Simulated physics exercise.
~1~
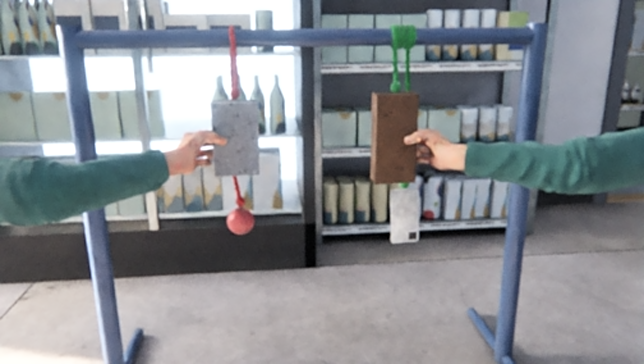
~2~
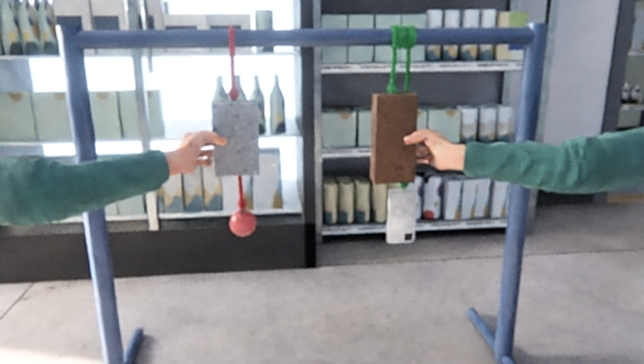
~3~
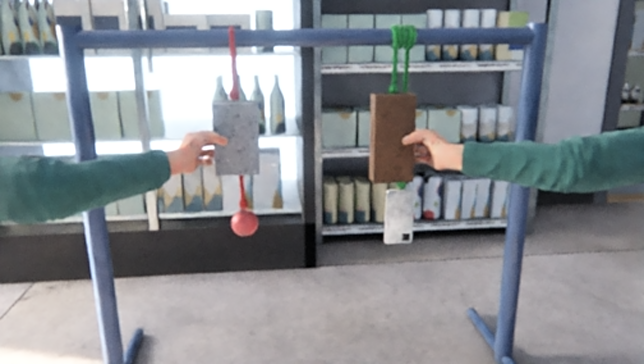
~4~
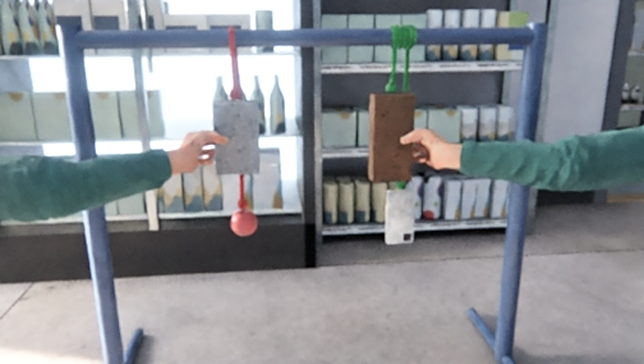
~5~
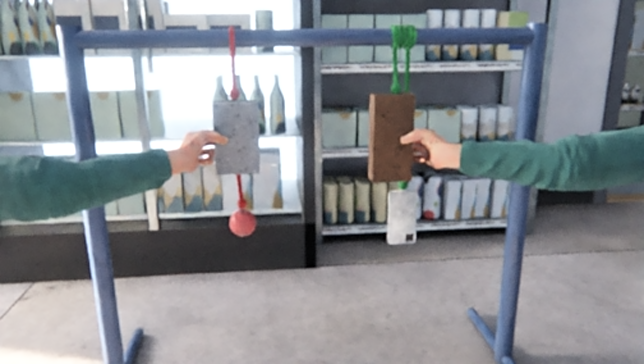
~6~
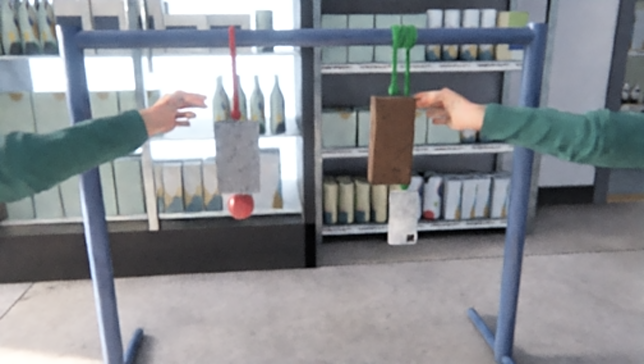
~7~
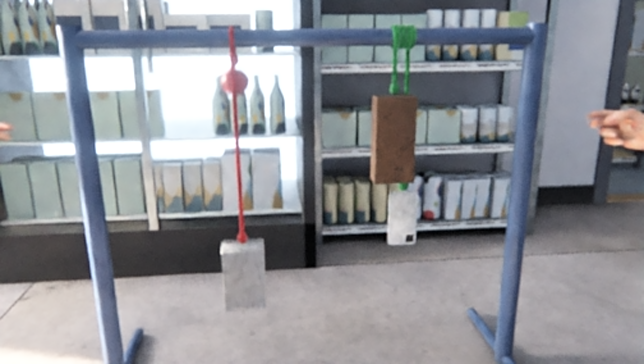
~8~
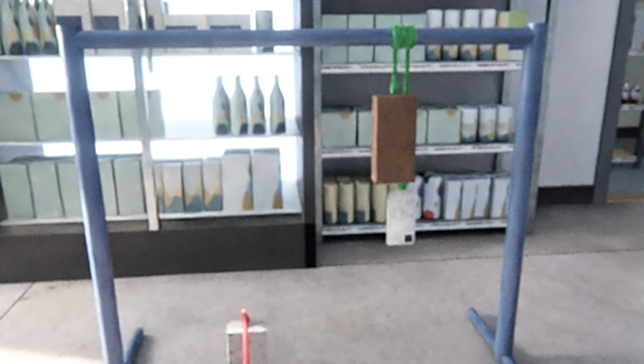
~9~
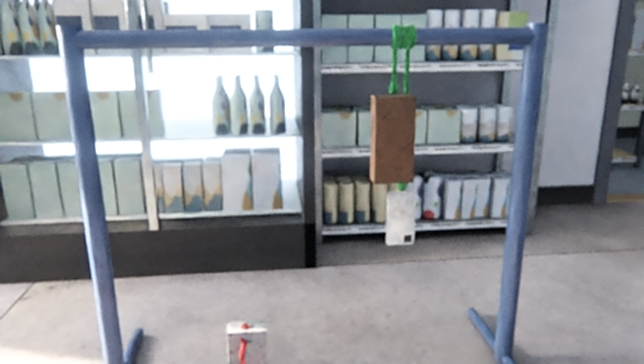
A grey paver and a reddish-brown brick hang side by side from a blue metal rail, seen from a fixed spot in front of shelves of bottles and cartons. The paver, at left, is on a red rope with a red apple below it, while the brick is on a green rope with a pale carton beneath. Two green-sleeved hands steady the blocks, then let go and draw back. The paver drops as the apple rises towards the rail, and the red rope comes away. The paver ends on the floor, while the brick still hangs at its original height.
